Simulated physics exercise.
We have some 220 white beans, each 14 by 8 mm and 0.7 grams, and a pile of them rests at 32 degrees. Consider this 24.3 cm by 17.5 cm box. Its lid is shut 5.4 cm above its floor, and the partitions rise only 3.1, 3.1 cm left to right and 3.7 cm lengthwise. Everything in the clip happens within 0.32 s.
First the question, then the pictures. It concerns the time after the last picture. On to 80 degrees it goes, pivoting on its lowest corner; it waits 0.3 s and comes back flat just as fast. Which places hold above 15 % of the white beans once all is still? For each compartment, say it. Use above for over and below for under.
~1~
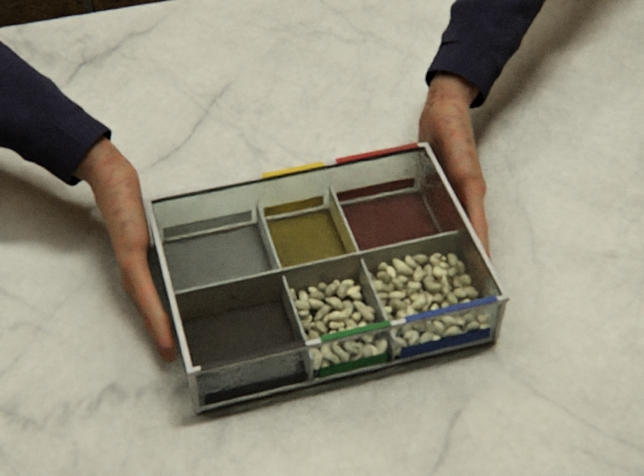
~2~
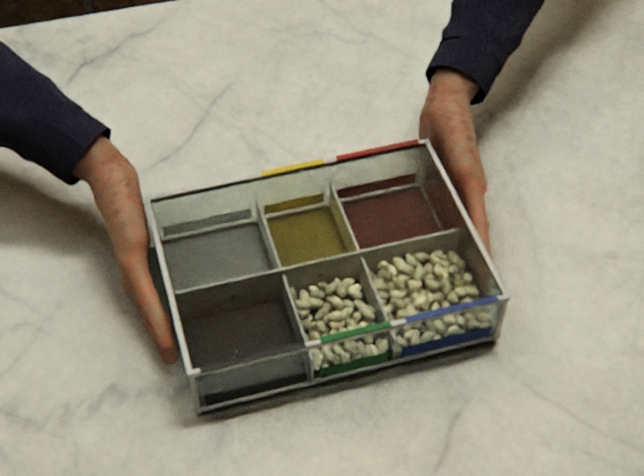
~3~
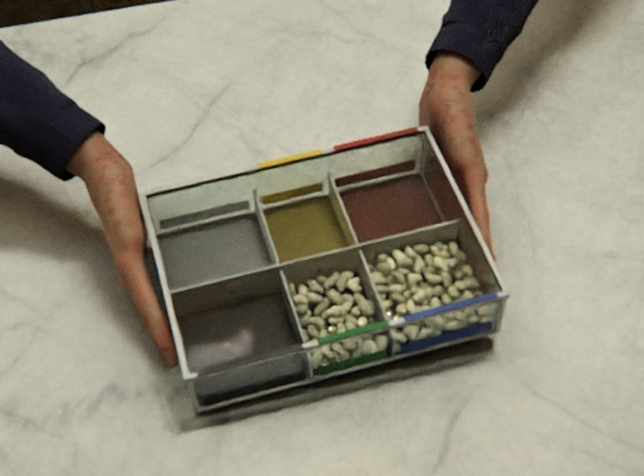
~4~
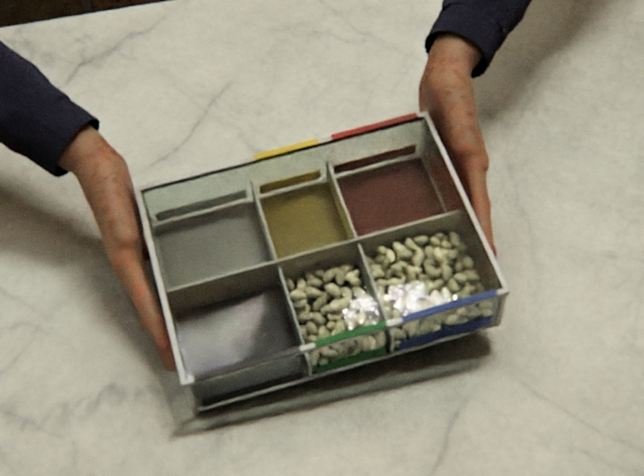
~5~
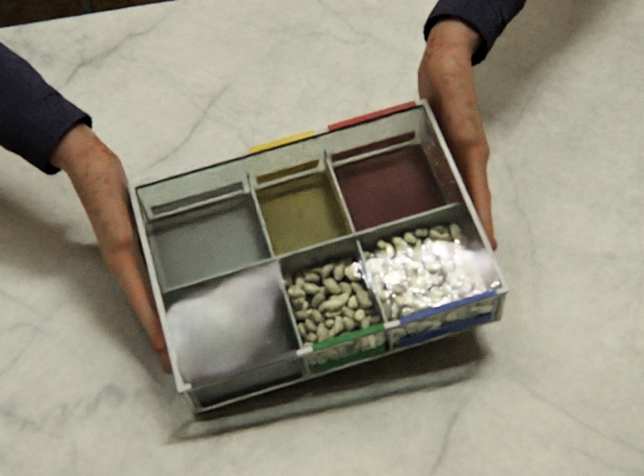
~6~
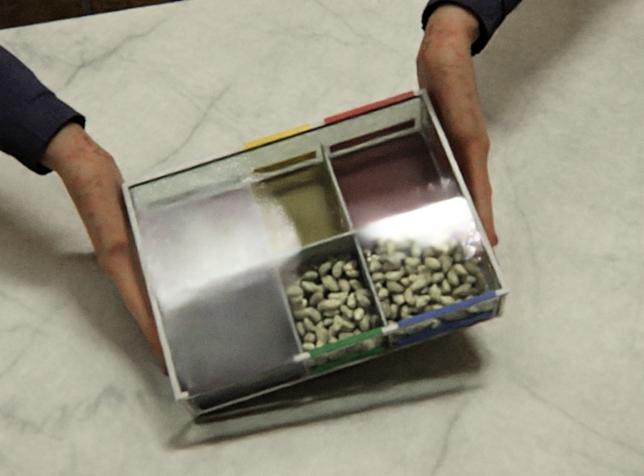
Verdicts: Red below, blue above, green above, yellow below, white below, black below.
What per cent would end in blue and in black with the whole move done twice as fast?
Blue 55 %, black 10 %.
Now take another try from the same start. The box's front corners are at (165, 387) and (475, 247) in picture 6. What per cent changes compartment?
Some 50 %.
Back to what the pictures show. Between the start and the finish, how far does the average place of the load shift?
2.5 cm, roughly.
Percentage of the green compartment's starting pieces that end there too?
That compartment keeps close to 90 per cent of its own pieces.
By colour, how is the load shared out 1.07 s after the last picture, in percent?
Red 0 %, blue 60 %, green 40 %, yellow 0 %, white 0 %, black 5 %.
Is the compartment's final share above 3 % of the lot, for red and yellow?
Red: False, yellow: False.
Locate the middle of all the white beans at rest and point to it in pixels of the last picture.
My guess is close to (390, 332).
Then, 1.07 s after the last picture, tilt 80 degrees; blue 60 %, green 40 %, black 5 %.
Then, 1.79 s after the last picture, tilt 39 degrees; blue 55 %, green 40 %, black 5 %.
Then, 2.53 s after the last picture, tilt 0 degrees; blue 55 %, green 40 %, black 5 %.
In the end, red 0 %, blue 55 %, green 40 %, yellow 0 %, white 0 %, black 5 %.
